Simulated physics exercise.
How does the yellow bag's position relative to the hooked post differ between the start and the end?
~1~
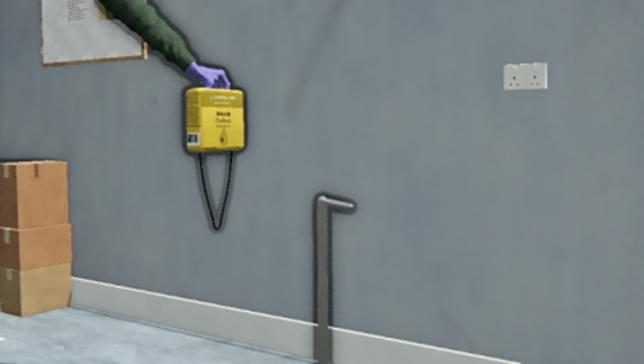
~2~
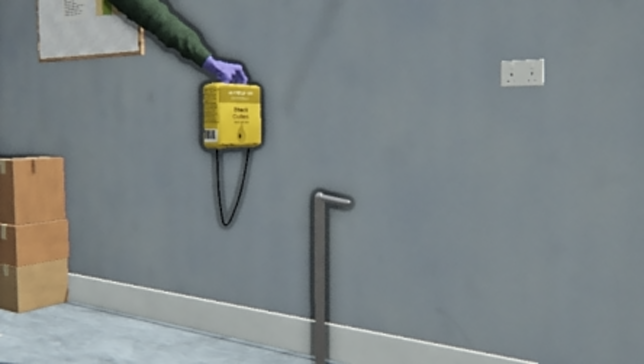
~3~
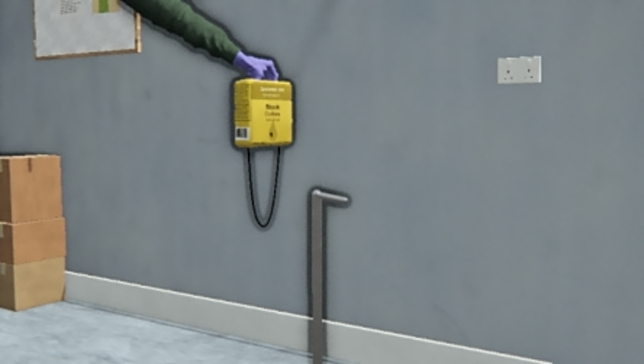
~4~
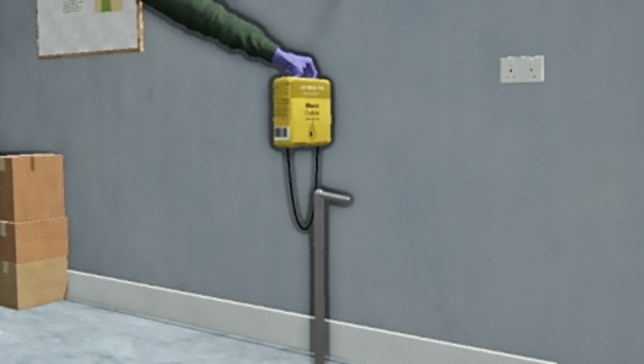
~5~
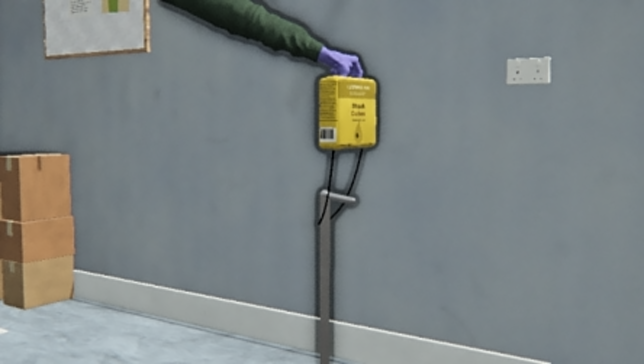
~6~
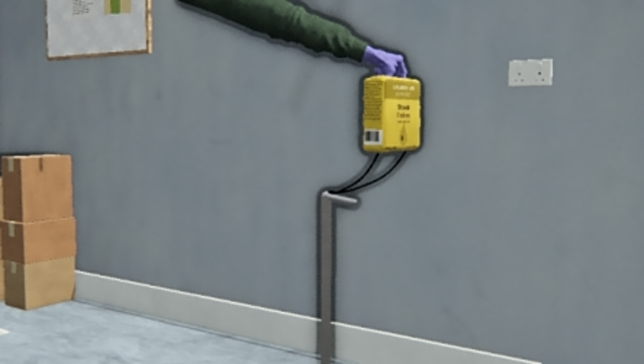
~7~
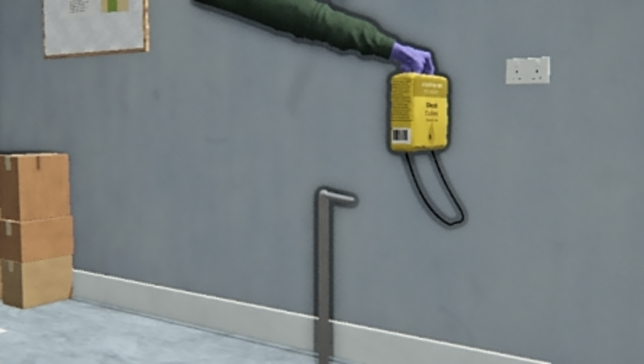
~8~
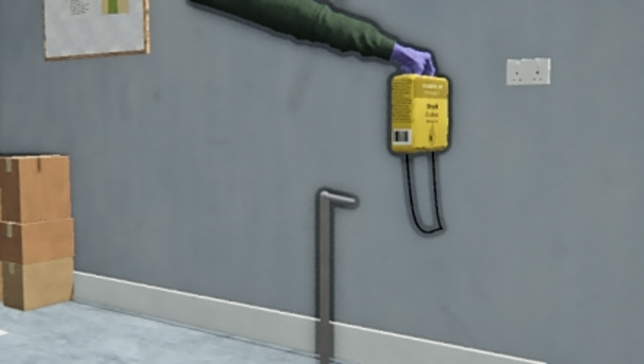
At the start the yellow bag is to the left of the hooked post. At the end it is to the right of the post.
A yellow bag, carried right by a gloved hand, passes the hooked post, its loop free.
